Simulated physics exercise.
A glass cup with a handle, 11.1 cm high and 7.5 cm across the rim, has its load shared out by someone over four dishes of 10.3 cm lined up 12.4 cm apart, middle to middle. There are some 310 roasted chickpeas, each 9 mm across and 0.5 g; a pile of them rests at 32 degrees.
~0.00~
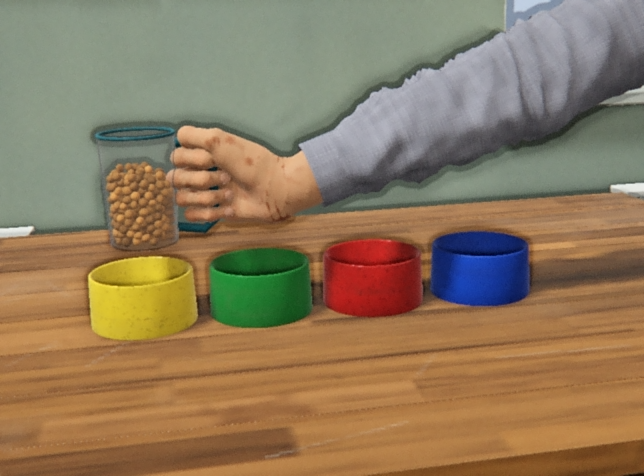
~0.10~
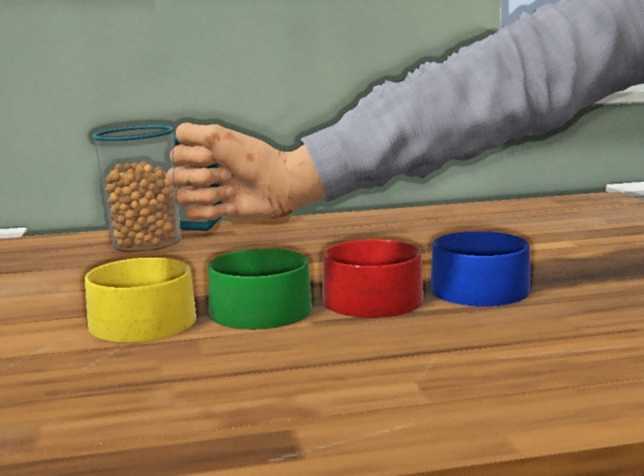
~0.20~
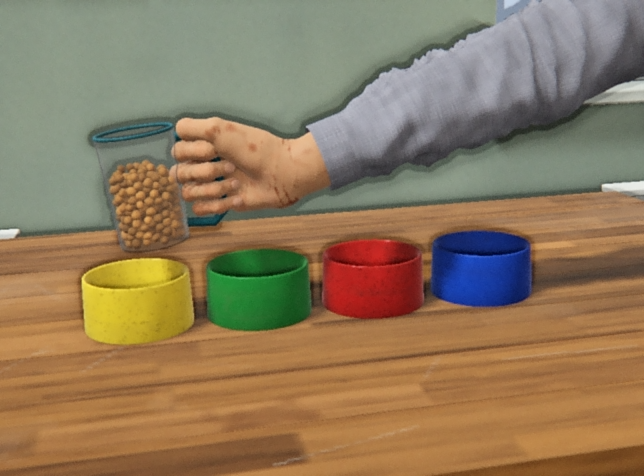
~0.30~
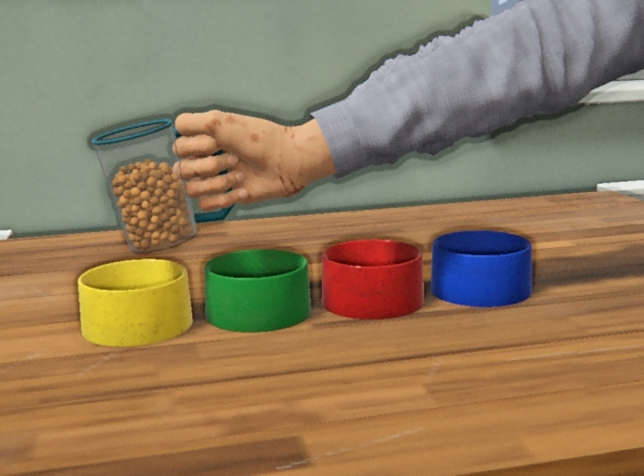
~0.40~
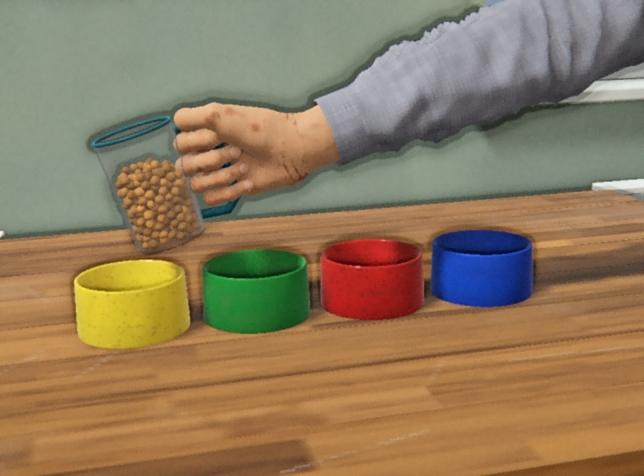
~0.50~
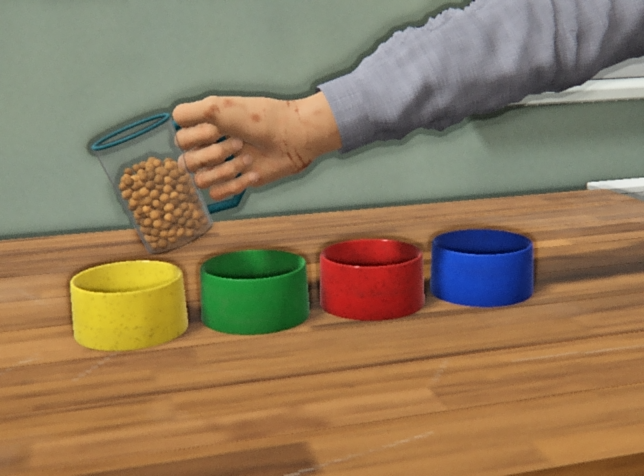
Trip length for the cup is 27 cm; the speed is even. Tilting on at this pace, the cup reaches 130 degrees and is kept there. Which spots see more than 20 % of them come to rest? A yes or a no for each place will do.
Red dish - no; blue dish - no; green dish - yes; yellow dish - no; counter - no.
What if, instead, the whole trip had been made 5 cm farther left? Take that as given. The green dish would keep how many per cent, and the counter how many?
Green: 40, counter: 40.
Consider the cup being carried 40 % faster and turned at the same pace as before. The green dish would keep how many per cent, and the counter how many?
In that case: Green 30, and counter 30.
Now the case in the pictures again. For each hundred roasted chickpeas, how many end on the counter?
The figure is about 0 percent.
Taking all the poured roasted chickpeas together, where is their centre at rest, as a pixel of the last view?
I'd say roughly (253, 292).
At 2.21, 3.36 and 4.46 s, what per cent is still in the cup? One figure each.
First 100, then 0, then 0 per cent.
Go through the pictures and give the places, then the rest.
The first frame shows cup at (141, 188), tilt 0 degrees, lip at (97, 136), moved 0.0 cm; middle of the pieces at (136, 206); yellow dish at (141, 272); green dish at (259, 262); red dish at (372, 253); blue dish at (480, 244).
The second frame shows cup at (141, 188), tilt 2 degrees, lip at (95, 136), moved 0.3 cm; middle of the pieces at (137, 206).
The third frame shows cup at (145, 188), tilt 6 degrees, lip at (94, 139), moved 0.9 cm; middle of the pieces at (142, 206).
The fourth frame shows cup at (149, 187), tilt 11 degrees, lip at (94, 142), moved 1.5 cm; middle of the pieces at (148, 206).
The fifth frame shows cup at (152, 186), tilt 15 degrees, lip at (93, 145), moved 2.2 cm; middle of the pieces at (153, 205).
The sixth frame shows cup at (157, 185), tilt 20 degrees, lip at (93, 148), moved 2.8 cm; middle of the pieces at (159, 204); yellow dish at (127, 277); green dish at (253, 265); red dish at (371, 253); blue dish at (482, 242). The cup turns about 45 degrees a second and travels 6 cm a second.
After 2.21 s, tilt 97 degrees; cup holds 100 %.
After 3.36 s, tilt 130 degrees; cup holds 0 %, green 100 %.
After 4.46 s, tilt 130 degrees; cup holds 0 %, green 100 %.
By 4.8 s all is still; red 0 %, blue 0 %, green 100 %, yellow 0 %, counter 0 %.
